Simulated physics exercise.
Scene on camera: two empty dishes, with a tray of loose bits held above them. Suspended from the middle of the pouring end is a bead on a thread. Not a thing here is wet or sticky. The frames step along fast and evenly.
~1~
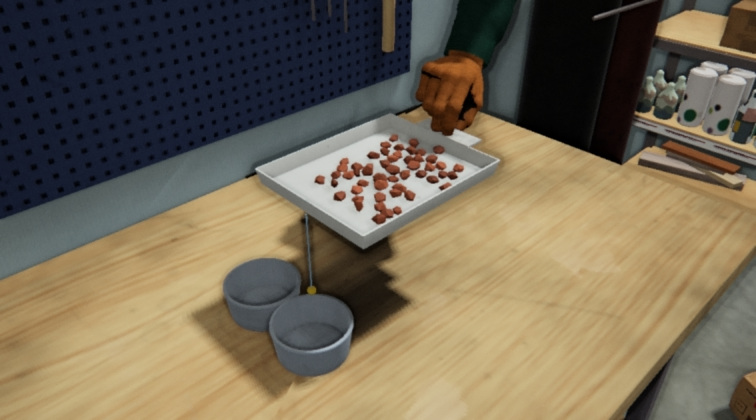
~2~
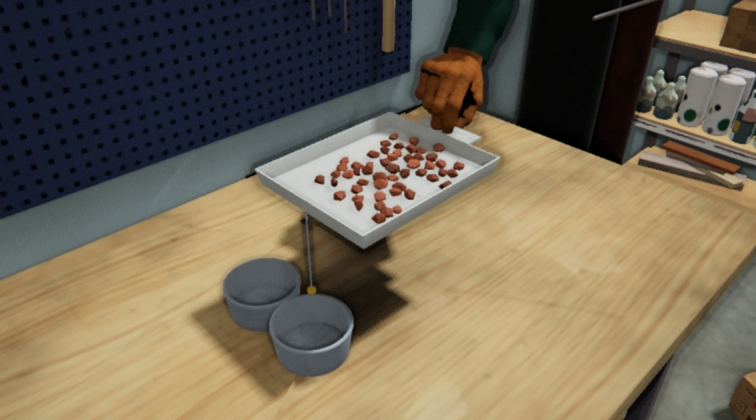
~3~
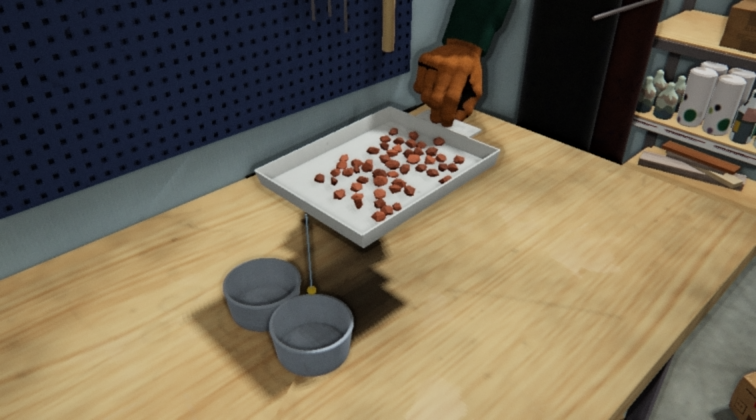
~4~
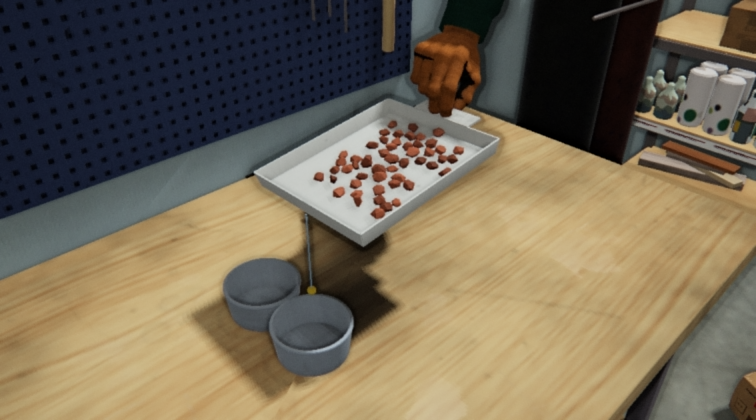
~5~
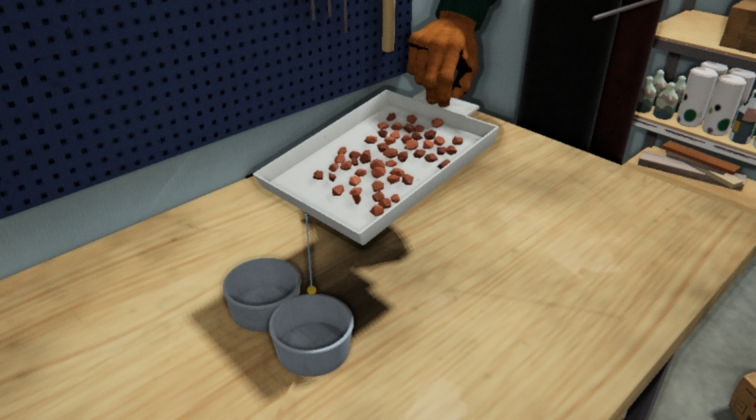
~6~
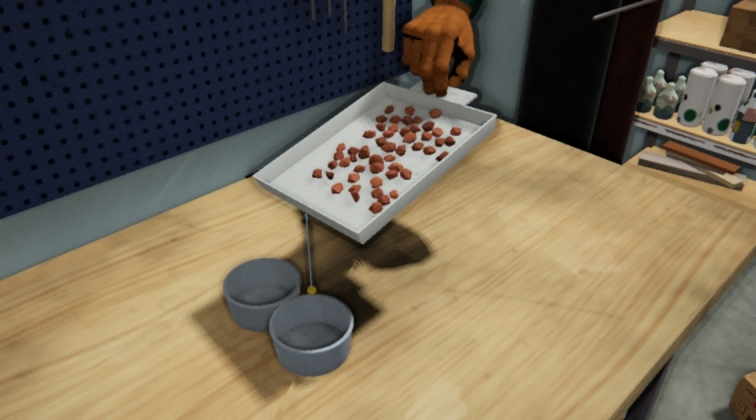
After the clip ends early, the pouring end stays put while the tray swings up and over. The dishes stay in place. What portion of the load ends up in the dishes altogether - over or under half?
Mostly caught.
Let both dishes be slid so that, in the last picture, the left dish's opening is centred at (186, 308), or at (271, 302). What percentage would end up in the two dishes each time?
About 0 and 60 per cent.
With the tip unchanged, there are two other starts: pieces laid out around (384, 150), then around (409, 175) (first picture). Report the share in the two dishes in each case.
Around 90 percent the first time and around 80 percent the second time.
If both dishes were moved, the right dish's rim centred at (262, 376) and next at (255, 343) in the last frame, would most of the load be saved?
First place: Short of half; second place: Short of half.
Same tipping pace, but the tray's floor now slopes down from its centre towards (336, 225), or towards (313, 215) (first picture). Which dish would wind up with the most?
The first try goes to the one on the right and the second to the one on the right.
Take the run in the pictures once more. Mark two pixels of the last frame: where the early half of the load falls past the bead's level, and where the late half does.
(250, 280), then (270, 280).
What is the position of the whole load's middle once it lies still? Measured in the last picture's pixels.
Last view, resting centre - approx. (262, 306).
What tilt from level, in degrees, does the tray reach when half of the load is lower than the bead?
That happens at close to 105 degrees.
Just after the last frame, tray tipped steeply; almost all on the tray; about a tenth in the air.
A moment on, tray tipped past a quarter turn; roughly a third on the tray; just a few in the right dish; roughly a quarter in the left dish; roughly a third in the air.
Further on, tray tipped past a quarter turn; about a tenth in the right dish; the larger part in the left dish; about a tenth outside both.
When it is over, tray tipped past a quarter turn; about a tenth in the right dish; the larger part in the left dish; about a tenth outside both.
